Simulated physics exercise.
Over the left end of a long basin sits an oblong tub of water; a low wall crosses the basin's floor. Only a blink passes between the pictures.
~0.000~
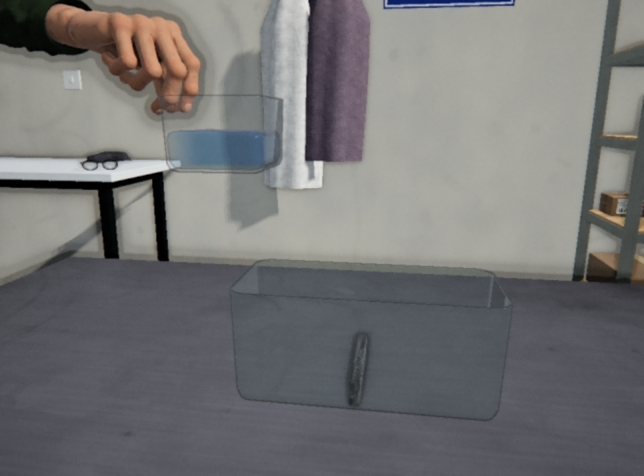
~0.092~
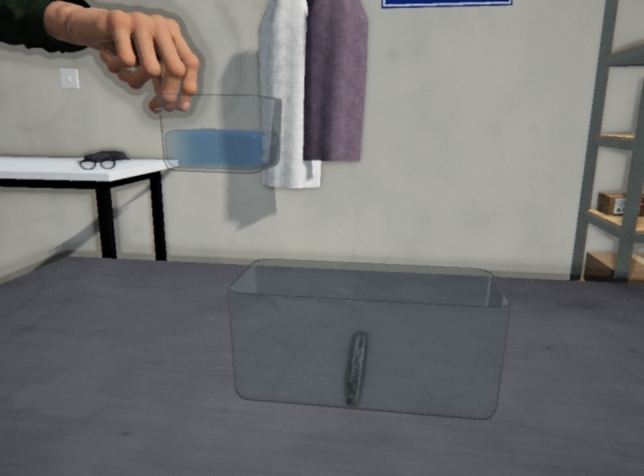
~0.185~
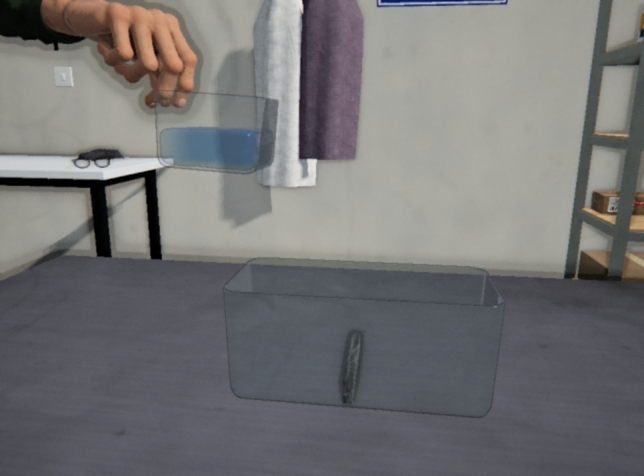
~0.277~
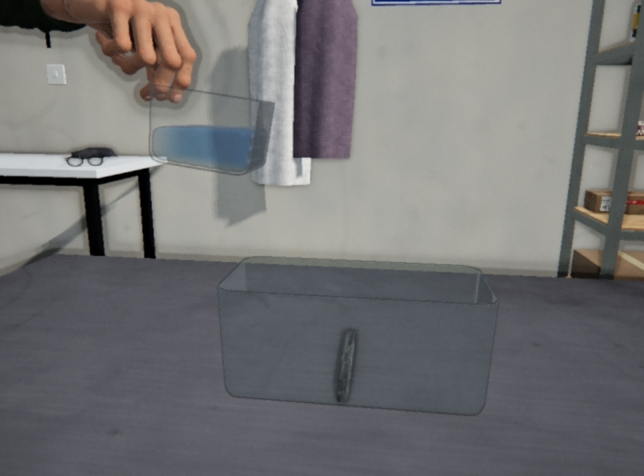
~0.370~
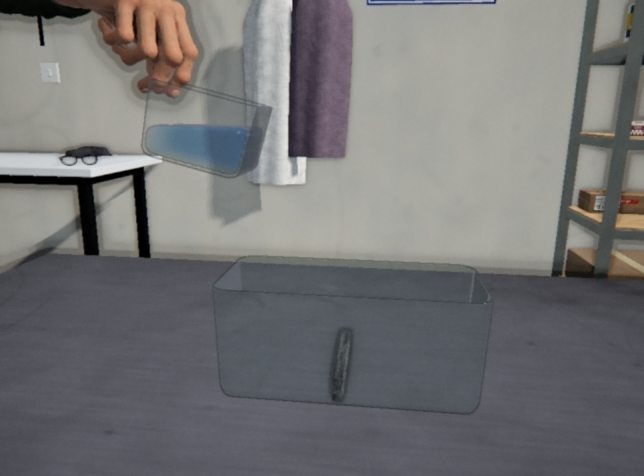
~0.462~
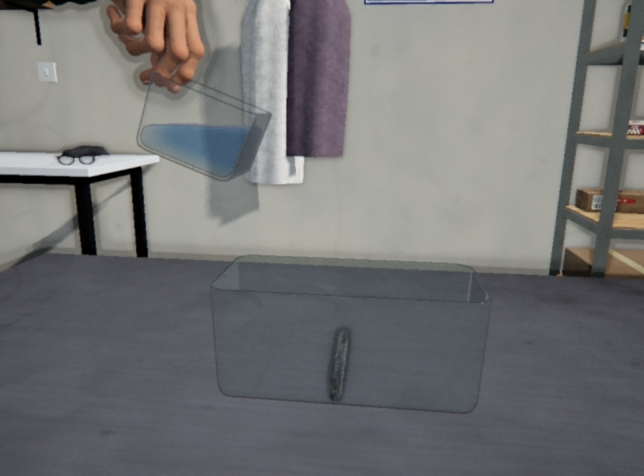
We see a hand holding a small clear container of blue liquid above the left end of a larger clear basin on a gray surface; the hand gradually tilts the container down to the right while the view shifts slightly.
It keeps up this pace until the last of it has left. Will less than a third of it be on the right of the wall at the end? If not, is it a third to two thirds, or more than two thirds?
The portion right of the wall will fail to reach one third.
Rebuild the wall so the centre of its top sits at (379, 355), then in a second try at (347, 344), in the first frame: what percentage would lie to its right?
Case 1: 10 %; case 2: 10 %.
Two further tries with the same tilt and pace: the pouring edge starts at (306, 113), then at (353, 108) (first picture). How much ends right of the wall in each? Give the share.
About 50 and 90 per cent.
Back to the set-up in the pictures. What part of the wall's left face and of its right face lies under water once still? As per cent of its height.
About 80 per cent on the left and 0 per cent on the right.
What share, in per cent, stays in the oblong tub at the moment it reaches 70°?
65 %.
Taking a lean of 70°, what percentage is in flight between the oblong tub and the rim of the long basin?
About 30 %.
A moment on, the oblong tub is tipped part way and 67 per cent is still to pour, 6 is left of the wall and 0 right of it.
Next, the oblong tub is tipped on its side and 16 per cent is still to pour, 67 is left of the wall and 2 right of it.
Then the oblong tub is tipped right over and 0 per cent is still to pour, 90 is left of the wall and 7 right of it.
Later the oblong tub is tipped right over and 0 per cent is still to pour, 92 is left of the wall and 7 right of it.
Finally, 92 per cent lies left of the wall, 7 right of it and 1 outside.
